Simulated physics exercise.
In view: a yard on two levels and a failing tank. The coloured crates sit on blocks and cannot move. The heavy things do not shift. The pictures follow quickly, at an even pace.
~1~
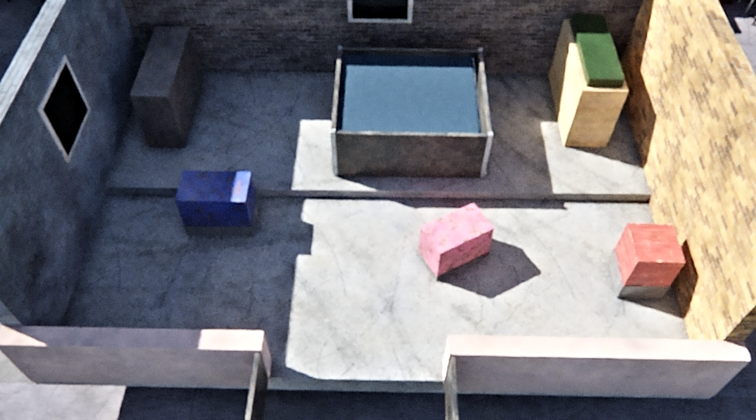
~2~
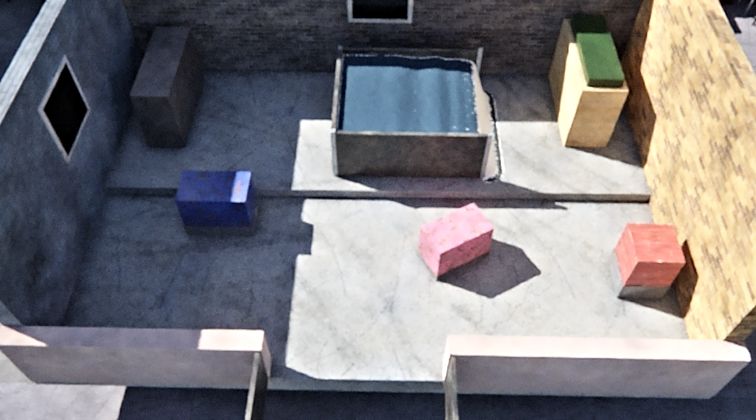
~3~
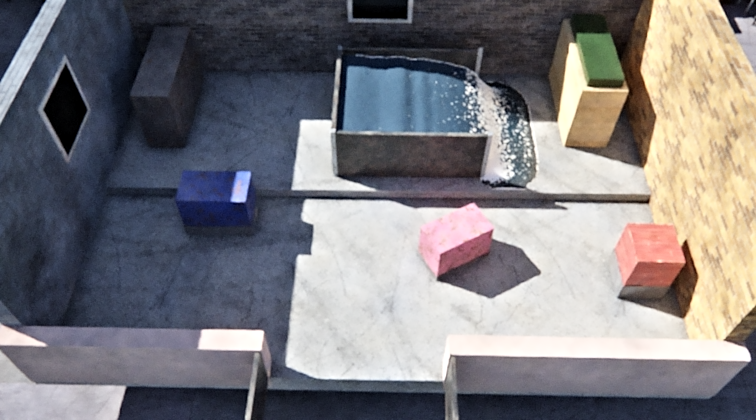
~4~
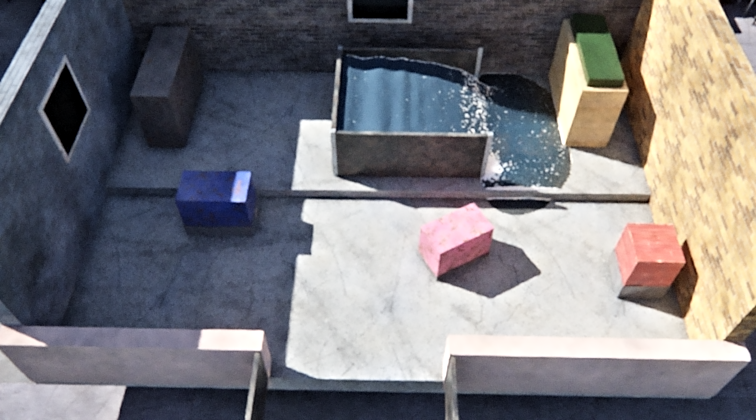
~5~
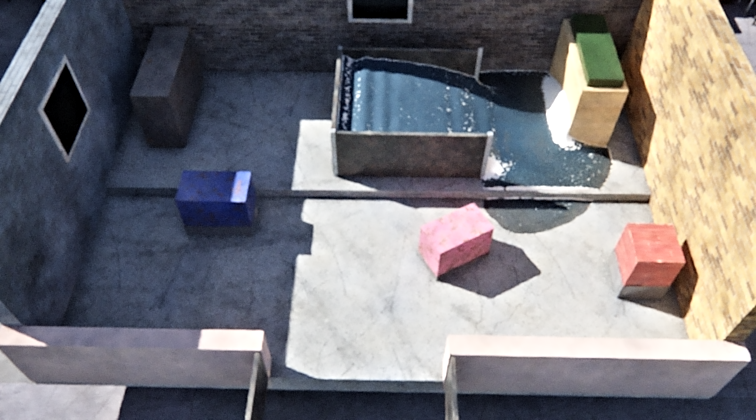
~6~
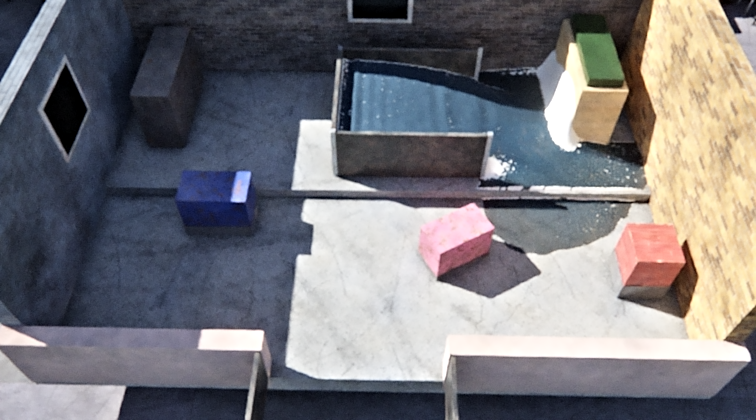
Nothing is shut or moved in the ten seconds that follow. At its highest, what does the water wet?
One by one: The red crate is wetted; the blue crate escapes dry; the pink crate is wetted.
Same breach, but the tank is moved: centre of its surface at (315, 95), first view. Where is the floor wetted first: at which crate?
First comes the pink-painted one.
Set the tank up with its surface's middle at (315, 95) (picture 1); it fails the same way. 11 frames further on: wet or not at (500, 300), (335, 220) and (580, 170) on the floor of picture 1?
As listed: Dry, no water, awash.
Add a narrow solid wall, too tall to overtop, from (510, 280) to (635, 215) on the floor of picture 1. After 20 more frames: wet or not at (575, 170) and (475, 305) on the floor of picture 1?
In turn: Flooded, under water.
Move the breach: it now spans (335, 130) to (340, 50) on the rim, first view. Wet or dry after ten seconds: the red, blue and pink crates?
My reading: The red crate stays dry; the blue crate ends up wet; the pink crate ends up wet.
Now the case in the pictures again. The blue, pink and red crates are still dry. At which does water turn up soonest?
The red crate.
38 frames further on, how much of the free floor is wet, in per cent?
Roughly 90 per cent.
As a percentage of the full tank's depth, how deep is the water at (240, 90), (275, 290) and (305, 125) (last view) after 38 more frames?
In that order: 4, 4 and 0 per cent.
A moment on, water covers 20 % of the floor; the red crate water round its plinth, the blue crate not reached, the pink crate water round its plinth.
Next, water covers 30 % of the floor; the red crate water round its plinth, the blue crate not reached, the pink crate water round its plinth.
Then, water covers 50 % of the floor; the red crate water round its plinth, the blue crate not reached, the pink crate water round its plinth.
Later, water covers 90 % of the floor; the red crate water round its plinth, the blue crate water round its plinth, the pink crate water round its plinth.
In the end, water covers 95 % of the floor; the red crate was topped, the blue crate stayed above the water, the pink crate was topped.
